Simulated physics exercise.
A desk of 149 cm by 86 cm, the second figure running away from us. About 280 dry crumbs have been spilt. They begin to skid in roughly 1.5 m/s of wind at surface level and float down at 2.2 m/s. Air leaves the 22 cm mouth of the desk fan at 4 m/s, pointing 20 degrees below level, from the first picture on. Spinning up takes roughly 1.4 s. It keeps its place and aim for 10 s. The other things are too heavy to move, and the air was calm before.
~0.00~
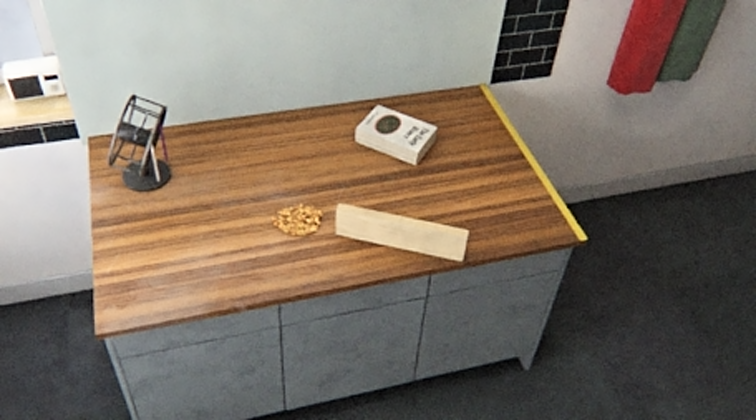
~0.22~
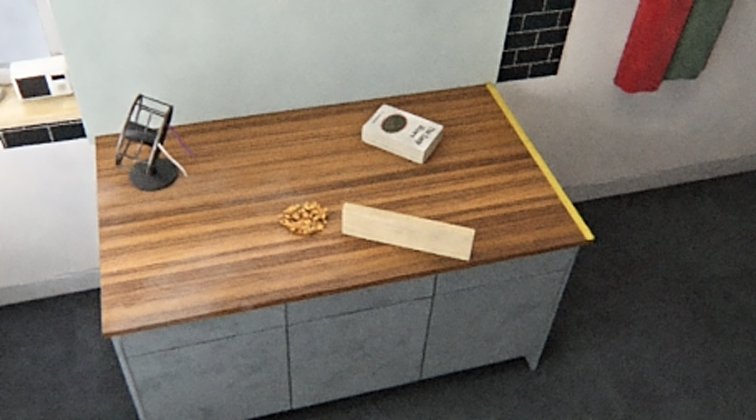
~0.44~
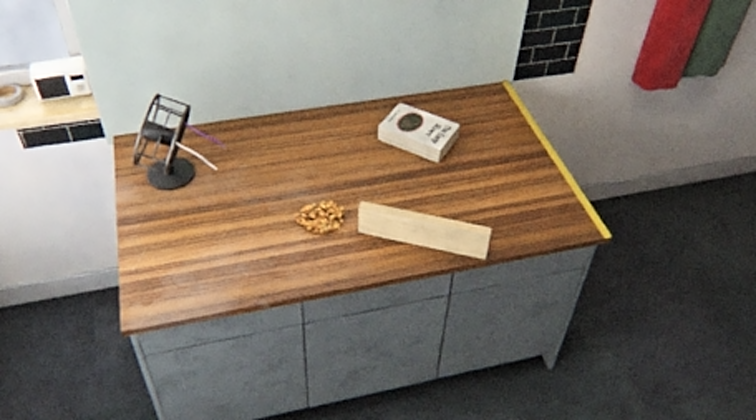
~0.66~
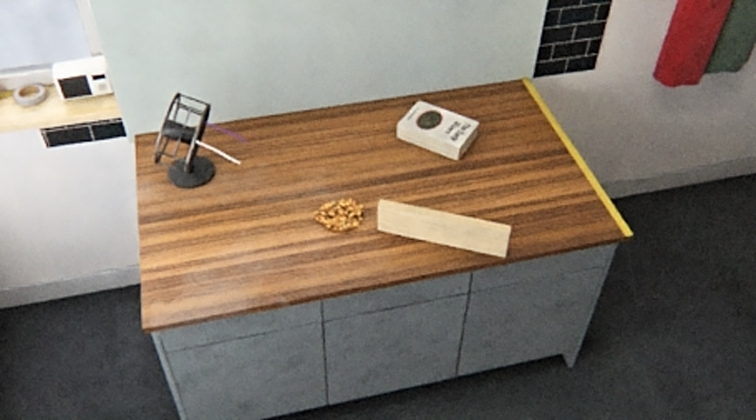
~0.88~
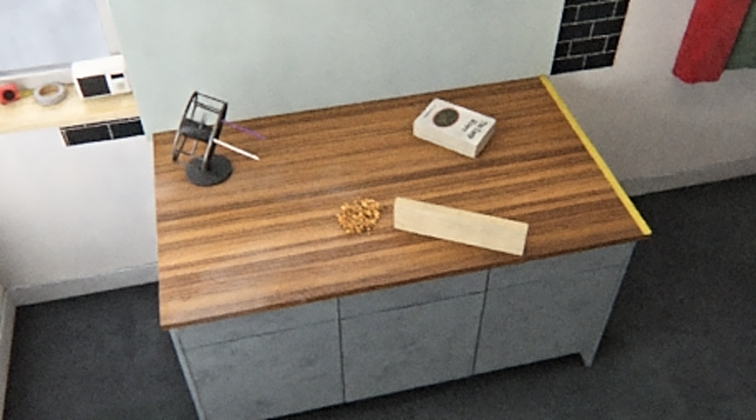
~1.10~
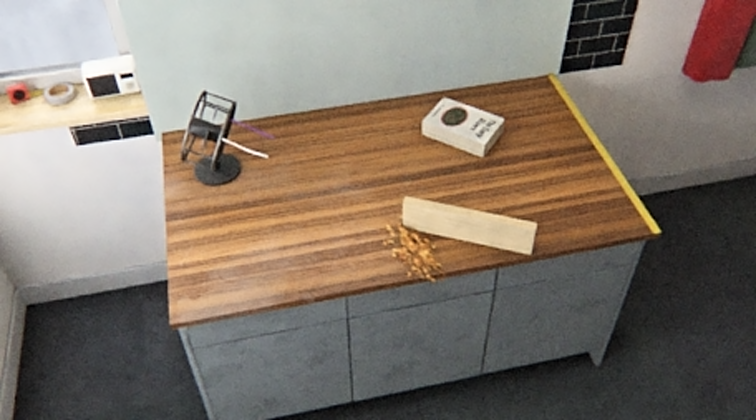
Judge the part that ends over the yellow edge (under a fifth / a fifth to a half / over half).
By then not even a fifth are over the yellow edge.
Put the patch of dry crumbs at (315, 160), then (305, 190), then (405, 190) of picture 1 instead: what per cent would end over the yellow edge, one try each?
In turn about 80 %, 70 %, 100 %.
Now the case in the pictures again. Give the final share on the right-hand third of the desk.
About 0 %.
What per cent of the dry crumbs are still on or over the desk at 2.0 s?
About 4 %.
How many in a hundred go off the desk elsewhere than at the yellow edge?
Some 100 per cent.
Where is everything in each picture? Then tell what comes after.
In the first picture, the middle of the dry crumbs is near (298, 221), none has stirred yet and the mouth of the desk fan is at (138, 136).
In the second picture, the middle of the dry crumbs is near (306, 218), none has stirred yet and the yellow edge is centred on (537, 152).
In the third picture, the middle of the dry crumbs is near (323, 217), none has stirred yet, the top of a board is at (425, 217) and the top of a book is at (419, 125).
In the fourth picture, the middle of the dry crumbs is near (342, 215) and none has stirred yet.
In the fifth picture, the middle of the dry crumbs is near (360, 215), the farthest in sight from the desk fan is at (380, 216) and about 25 % have left their places.
In the sixth picture, the middle of the dry crumbs is near (417, 240), the farthest in sight from the desk fan is at (441, 280) and all have left their places.
After 2.0 s, 0 % are over the yellow edge; 95 % have settled or left.
After 3.2 s, 0 % are over the yellow edge; 99 % have settled or left.
After 5.5 s, 0 % are over the yellow edge; 99 % have settled or left.
After 10.0 s, at the end, 0 % are over the yellow edge.
